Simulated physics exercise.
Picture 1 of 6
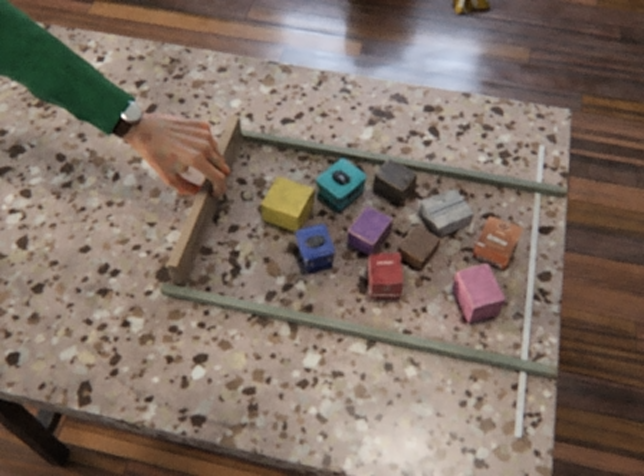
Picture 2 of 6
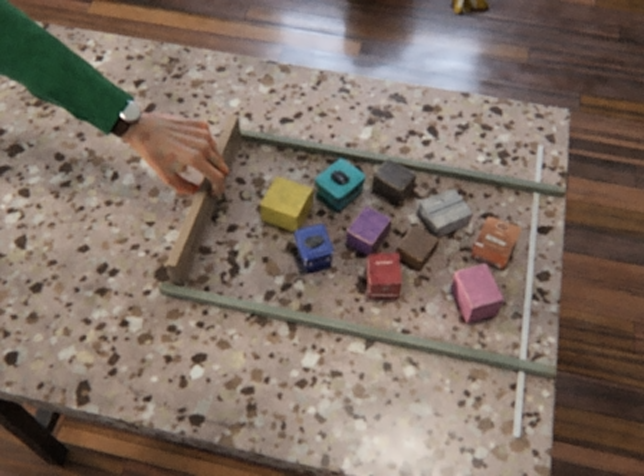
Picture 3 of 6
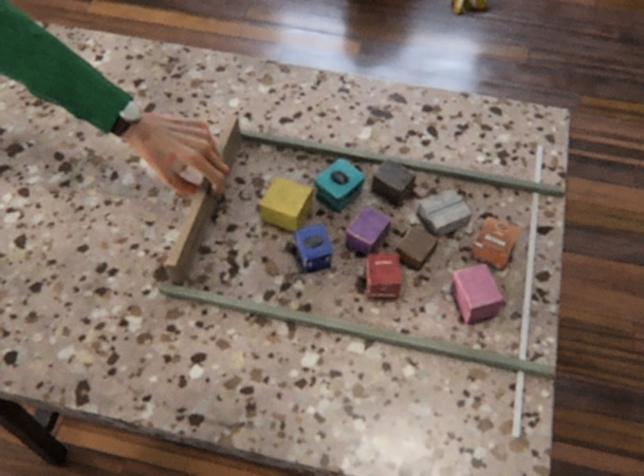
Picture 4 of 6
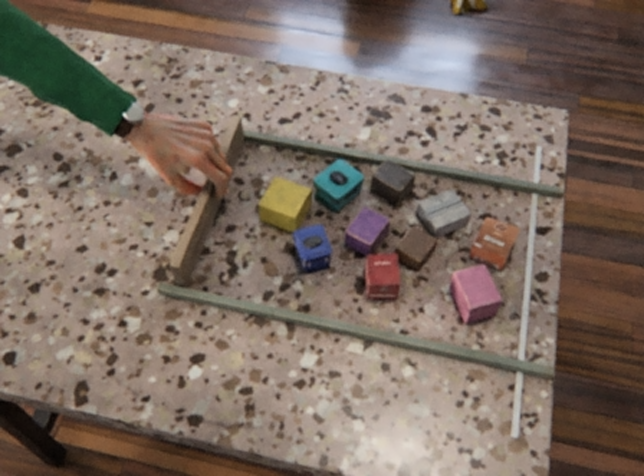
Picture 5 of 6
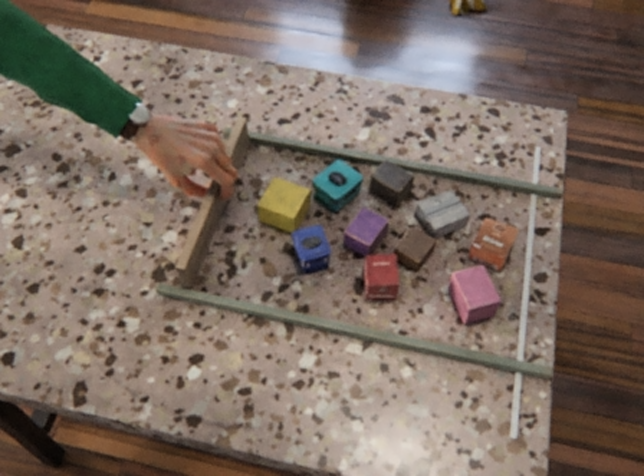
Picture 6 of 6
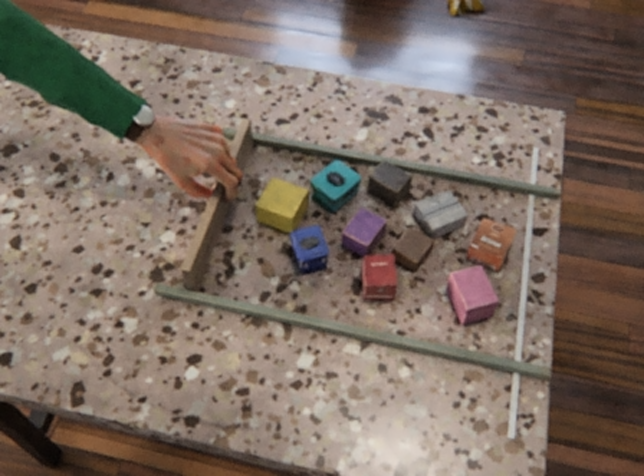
Hand in a green sleeve edging a wooden board slightly right towards a cluster of colourful blocks on a speckled table.
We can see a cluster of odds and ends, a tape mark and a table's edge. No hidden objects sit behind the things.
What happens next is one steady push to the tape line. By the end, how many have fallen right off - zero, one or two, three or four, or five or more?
Well, what drops off the end works out to five or more of them.
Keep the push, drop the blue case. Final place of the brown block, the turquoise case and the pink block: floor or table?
The brown block falls; the turquoise case remains up; the pink block is lost.
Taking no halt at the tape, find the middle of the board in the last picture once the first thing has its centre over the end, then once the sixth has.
Roughly (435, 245) for the earlier crossing, roughly (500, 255) for the later one.
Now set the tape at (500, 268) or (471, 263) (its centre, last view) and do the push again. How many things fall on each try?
Floor count: 5; 2.
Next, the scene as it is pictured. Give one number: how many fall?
That makes a total of 7.
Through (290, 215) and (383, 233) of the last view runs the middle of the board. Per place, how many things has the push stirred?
2, then 9.
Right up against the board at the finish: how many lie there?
That makes 3.
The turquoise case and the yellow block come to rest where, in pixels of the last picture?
In order, first (550, 219), then (550, 257).
Soon after, none off yet; orange box at rest near (491, 245); pink block at rest near (472, 295); white box at rest near (440, 215).
Then, none off yet; orange box moved about its own width near (519, 249); pink block moving near (476, 296); white box moved about its own width near (481, 223).
Further on, one off so far; orange box falling near (557, 360); pink block moved well along near (557, 313); white box moved well along near (560, 238).
At rest, the number that fall off is five or more; fallen, purple block, black block, red box, brown block, white box, pink block and orange box.
